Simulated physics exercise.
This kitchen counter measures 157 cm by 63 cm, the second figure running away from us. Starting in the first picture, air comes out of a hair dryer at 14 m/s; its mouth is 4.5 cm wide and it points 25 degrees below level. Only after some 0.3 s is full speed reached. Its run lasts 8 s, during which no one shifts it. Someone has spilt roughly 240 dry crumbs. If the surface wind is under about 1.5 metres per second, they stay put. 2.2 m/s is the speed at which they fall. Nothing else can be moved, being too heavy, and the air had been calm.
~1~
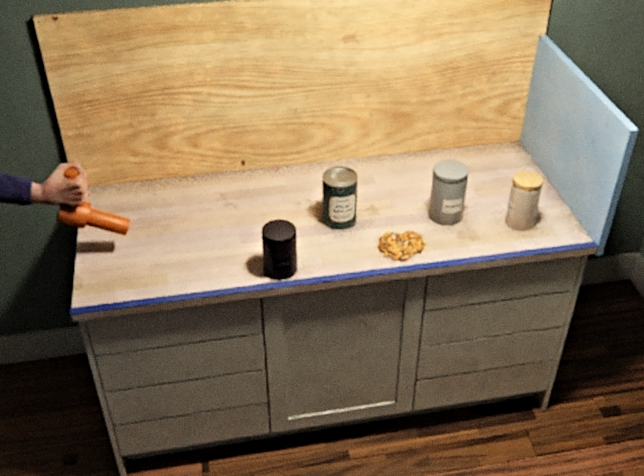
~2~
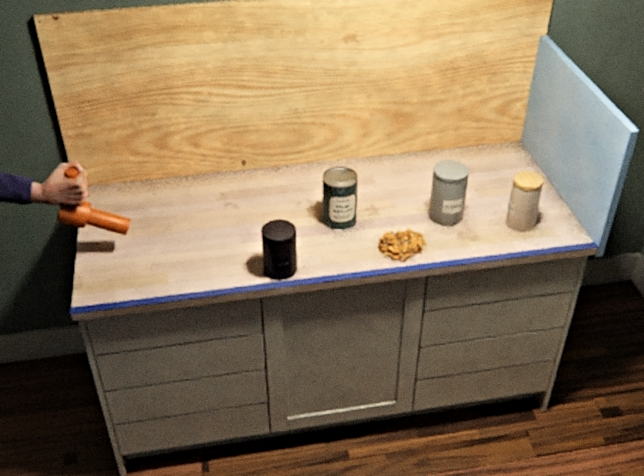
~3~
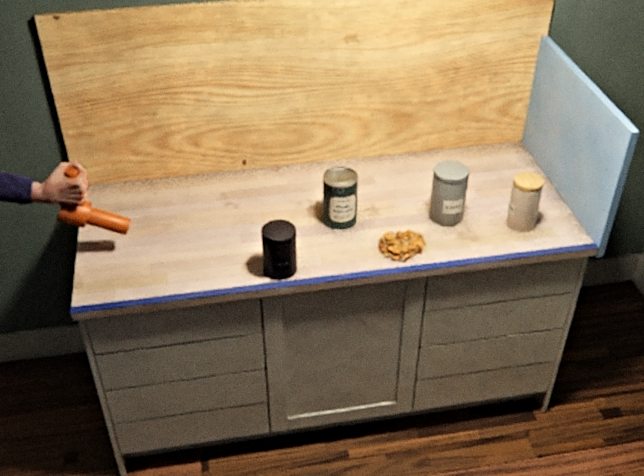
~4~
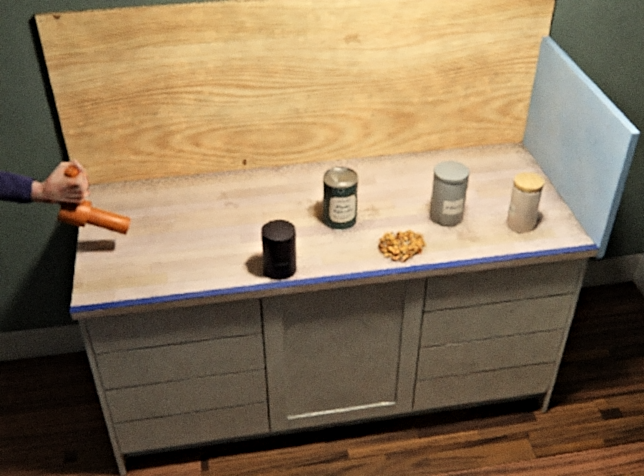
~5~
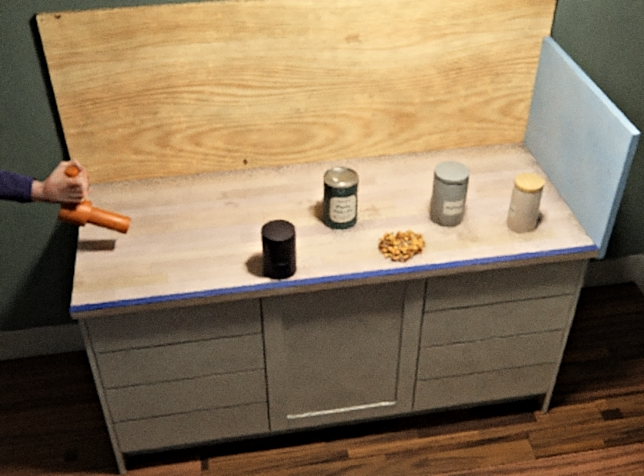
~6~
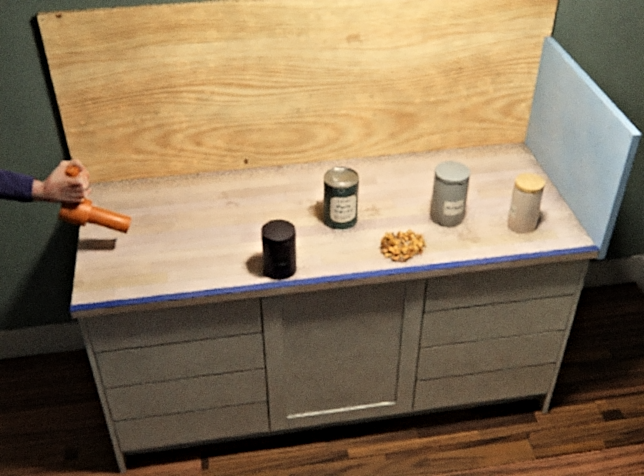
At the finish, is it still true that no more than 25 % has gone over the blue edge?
No, more than that has gone.
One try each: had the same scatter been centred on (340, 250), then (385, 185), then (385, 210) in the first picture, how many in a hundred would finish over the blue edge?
80 %, 0 %, 0 %.
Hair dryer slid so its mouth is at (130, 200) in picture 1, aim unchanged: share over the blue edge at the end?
80 %.
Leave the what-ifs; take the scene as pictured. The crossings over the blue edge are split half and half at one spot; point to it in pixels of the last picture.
(517, 260).
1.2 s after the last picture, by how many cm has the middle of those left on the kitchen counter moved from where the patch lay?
I'd guess near 60 cm.
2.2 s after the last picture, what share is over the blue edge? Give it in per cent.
Estimate: Around 80 %.
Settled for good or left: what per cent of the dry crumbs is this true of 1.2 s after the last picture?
About 80 per cent.
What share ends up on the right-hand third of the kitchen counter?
Roughly 20 in a hundred.
Then, 1.2 s after the last picture, 19 % are on the move or not yet settled, 77 % are over the blue edge; the middle of those still in play is near (587, 231).
Then, 2.2 s after the last picture, 17 % are on the move or not yet settled, 78 % are over the blue edge; the middle of those still in play is near (585, 231).
Then, 4.1 s after the last picture, 15 % are on the move or not yet settled, 78 % are over the blue edge; the middle of those still in play is near (586, 231).
Then, 7.7 s after the last picture, at the end, 78 % are over the blue edge; the middle of those still in play is near (586, 230).
